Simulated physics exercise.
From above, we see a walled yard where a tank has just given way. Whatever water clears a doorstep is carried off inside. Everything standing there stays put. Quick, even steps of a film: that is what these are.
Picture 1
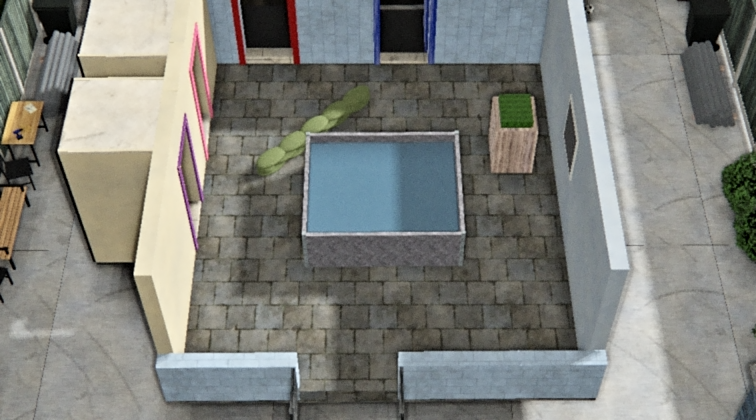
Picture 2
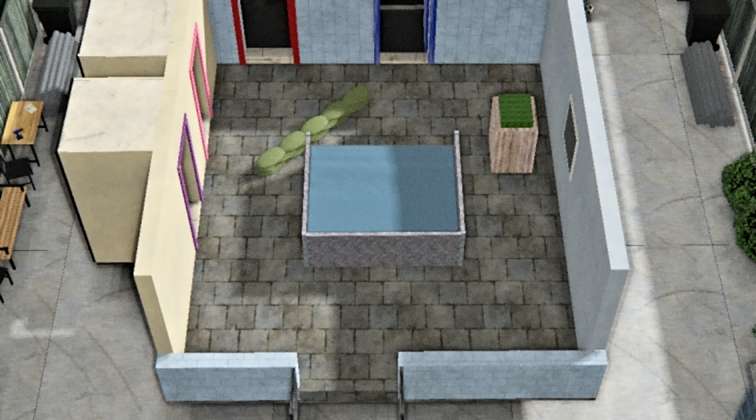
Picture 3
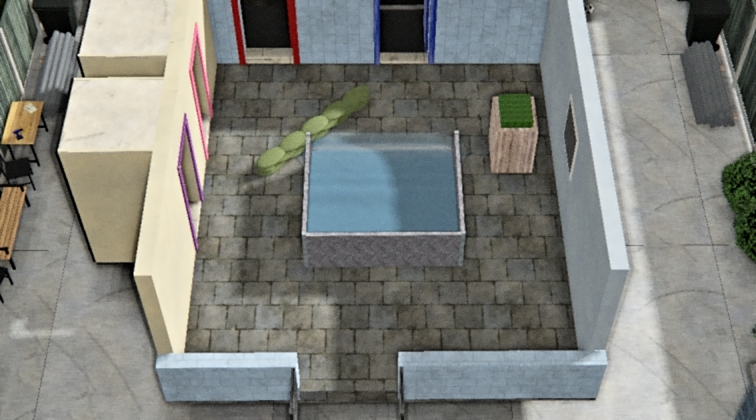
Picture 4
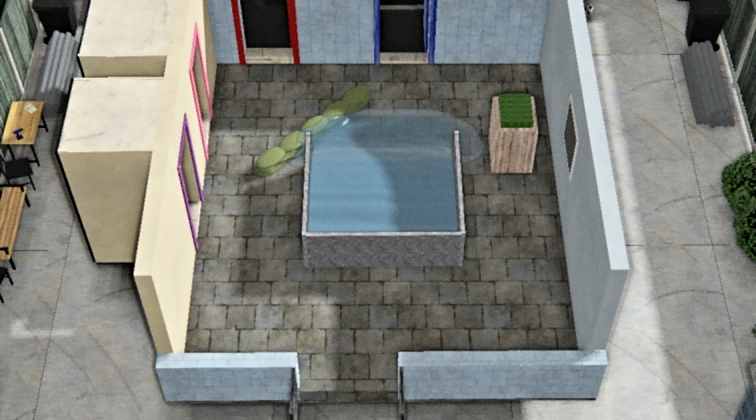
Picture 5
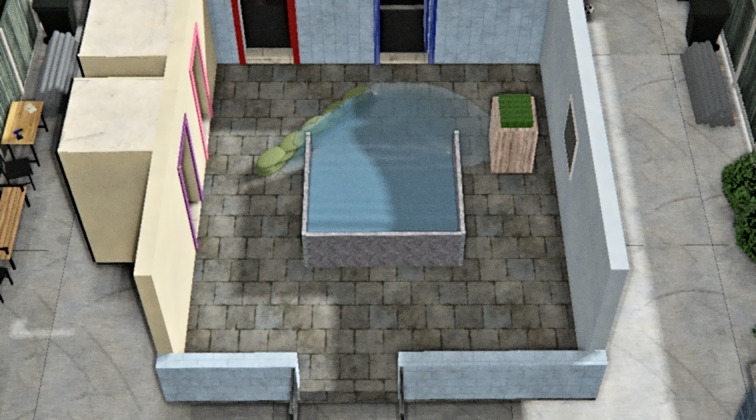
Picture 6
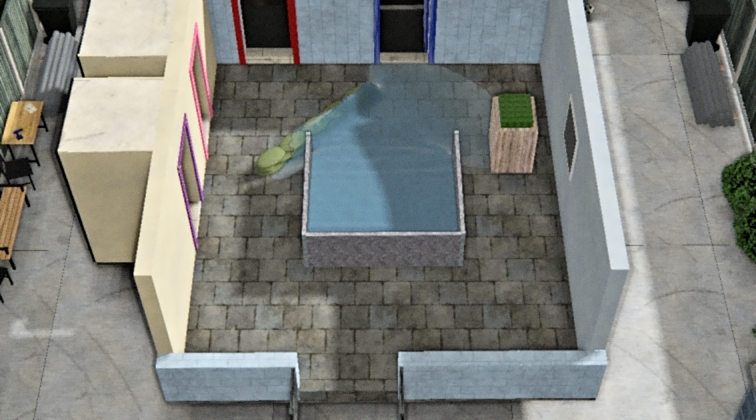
In a walled yard, an open tank's far side gives way and water spreads outward.
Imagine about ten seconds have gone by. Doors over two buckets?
Outcome: Pink door: Two buckets at most, red door: Two buckets at most, purple door: Two buckets at most, blue door: Above two buckets.
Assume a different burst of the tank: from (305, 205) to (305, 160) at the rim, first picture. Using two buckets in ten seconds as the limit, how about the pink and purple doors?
Check - pink: Comes out below; purple: Comes out above.
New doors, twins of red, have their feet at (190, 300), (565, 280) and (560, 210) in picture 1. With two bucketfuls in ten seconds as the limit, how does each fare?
Taking them as listed, the first undershoots, the second undershoots and the third undershoots.
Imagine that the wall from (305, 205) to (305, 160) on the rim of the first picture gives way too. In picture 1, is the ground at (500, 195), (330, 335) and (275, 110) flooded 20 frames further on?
Result, in sequence: Spared by the spill, sodden, sodden.
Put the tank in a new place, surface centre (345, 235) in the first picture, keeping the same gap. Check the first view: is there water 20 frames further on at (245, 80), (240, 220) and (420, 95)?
In that order: Reached by the flood, reached by the flood, reached by the flood.
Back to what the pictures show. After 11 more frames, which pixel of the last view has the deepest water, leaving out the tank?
Deepest spot: Around (533, 66).
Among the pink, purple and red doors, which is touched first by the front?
That would be the red-painted one.
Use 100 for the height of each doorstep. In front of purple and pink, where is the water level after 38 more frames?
The first sits near 50 in a hundred and the second near 10 in a hundred.
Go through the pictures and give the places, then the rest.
In the first frame, the open tank at (383, 185) is whole and still.
In the second frame, the front is at a hidden place, out from the gap on the open tank's far side.
In the third frame, water pours out on the open tank's far side and has run to (299, 155).
In the fourth frame, water pours out on the open tank's far side and has run to (471, 130).
In the fifth frame, the front is at (486, 118), out from the gap on the open tank's far side.
In the sixth frame, water pours out on the open tank's far side and has run to (425, 64).
A moment on, water covers 35 % of the floor; the pink door not reached, the red door not reached, the purple door not reached, the blue door far over two buckets in.
Next, water covers 45 % of the floor; the pink door not reached, the red door wet at the sill, nothing in, the purple door not reached, the blue door far over two buckets in.
Then, water covers 60 % of the floor; the pink door wet at the sill, nothing in, the red door wet at the sill, nothing in, the purple door wet at the sill, nothing in, the blue door far over two buckets in.
Later, water covers 85 % of the floor; the pink door wet at the sill, nothing in, the red door wet at the sill, nothing in, the purple door under two buckets in, the blue door far over two buckets in.
In the end, water covers 95 % of the floor; the pink door wet at the sill, nothing in, the red door wet at the sill, nothing in, the purple door under two buckets in, the blue door far over two buckets in.
